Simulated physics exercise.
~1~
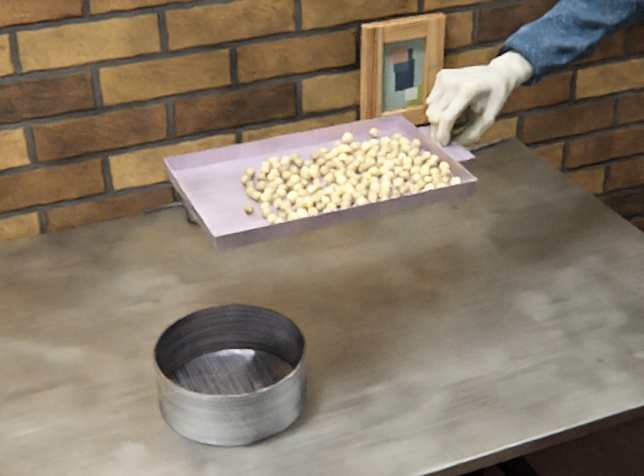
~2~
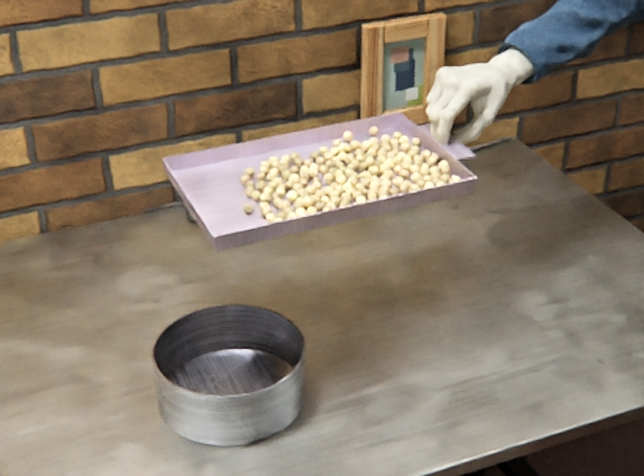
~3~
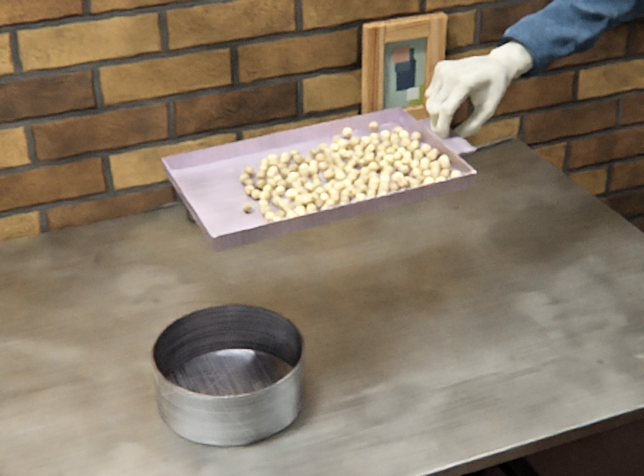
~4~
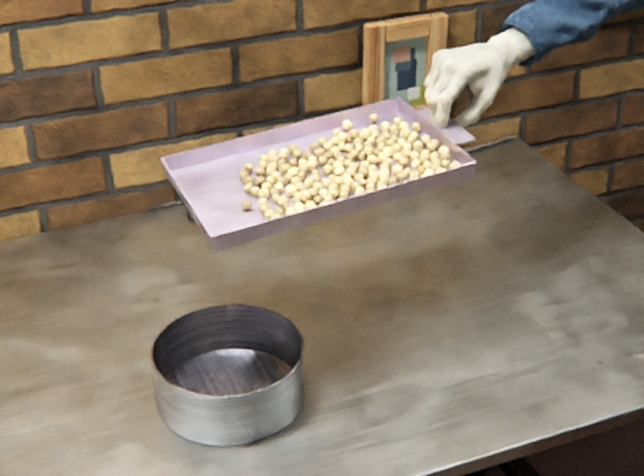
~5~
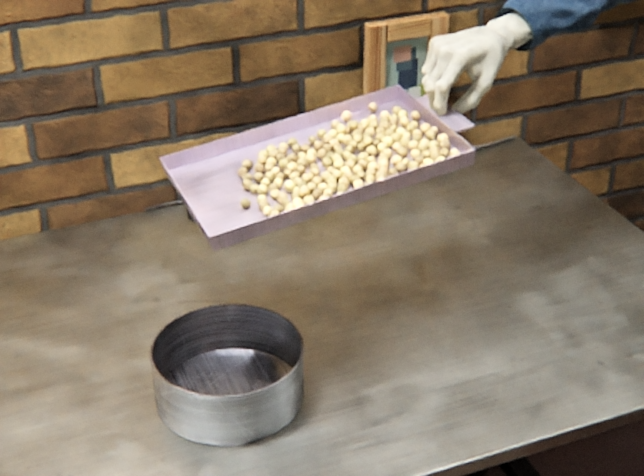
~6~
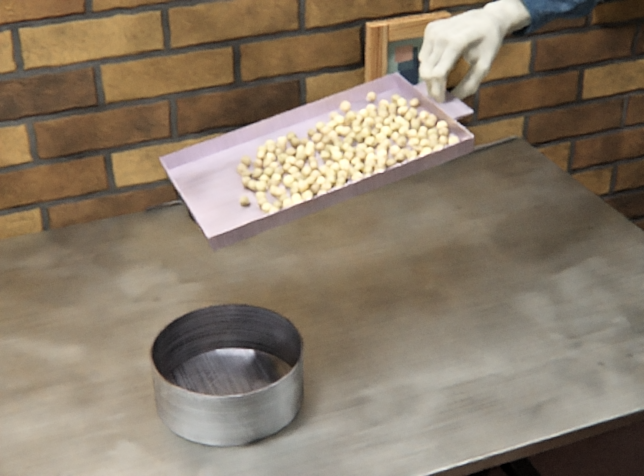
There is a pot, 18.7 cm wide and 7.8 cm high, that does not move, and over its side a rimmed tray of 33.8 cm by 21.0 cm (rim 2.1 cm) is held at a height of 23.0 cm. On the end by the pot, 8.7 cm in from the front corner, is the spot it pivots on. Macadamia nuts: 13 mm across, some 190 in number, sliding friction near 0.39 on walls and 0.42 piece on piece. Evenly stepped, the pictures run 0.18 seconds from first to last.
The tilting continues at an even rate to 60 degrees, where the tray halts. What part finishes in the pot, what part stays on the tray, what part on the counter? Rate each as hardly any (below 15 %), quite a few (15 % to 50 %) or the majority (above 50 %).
I would put it this way: Pot: Hardly any, left on the tray: The majority, counter: Quite a few.
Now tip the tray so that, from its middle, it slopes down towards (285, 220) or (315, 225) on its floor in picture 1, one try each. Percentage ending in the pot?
Roughly 10 % for the first direction, roughly 0 % for the second.
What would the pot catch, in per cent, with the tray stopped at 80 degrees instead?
In that case, near 10 percent.
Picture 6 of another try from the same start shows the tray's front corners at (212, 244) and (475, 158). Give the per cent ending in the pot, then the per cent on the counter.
Pot 5; counter 0.
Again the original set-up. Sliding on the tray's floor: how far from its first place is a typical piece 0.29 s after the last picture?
Roughly 5 cm.
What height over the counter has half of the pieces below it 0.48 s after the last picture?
Roughly 28 centimetres, more or less.
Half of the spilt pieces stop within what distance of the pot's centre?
26 cm.
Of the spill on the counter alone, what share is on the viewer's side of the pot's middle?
Share: Some 20 %.
Then, 0.29 s after the last picture, tilt 35 degrees; the tray holds 100 %, the pot 0 %.
Then, 0.48 s after the last picture, tilt 52 degrees; the tray holds 100 %, the pot 0 %.
Then, 0.78 s after the last picture, tilt 60 degrees; the tray holds 65 %, the pot 0 %.
In the end, pot 5 %, tray 60 %, counter 35 %.
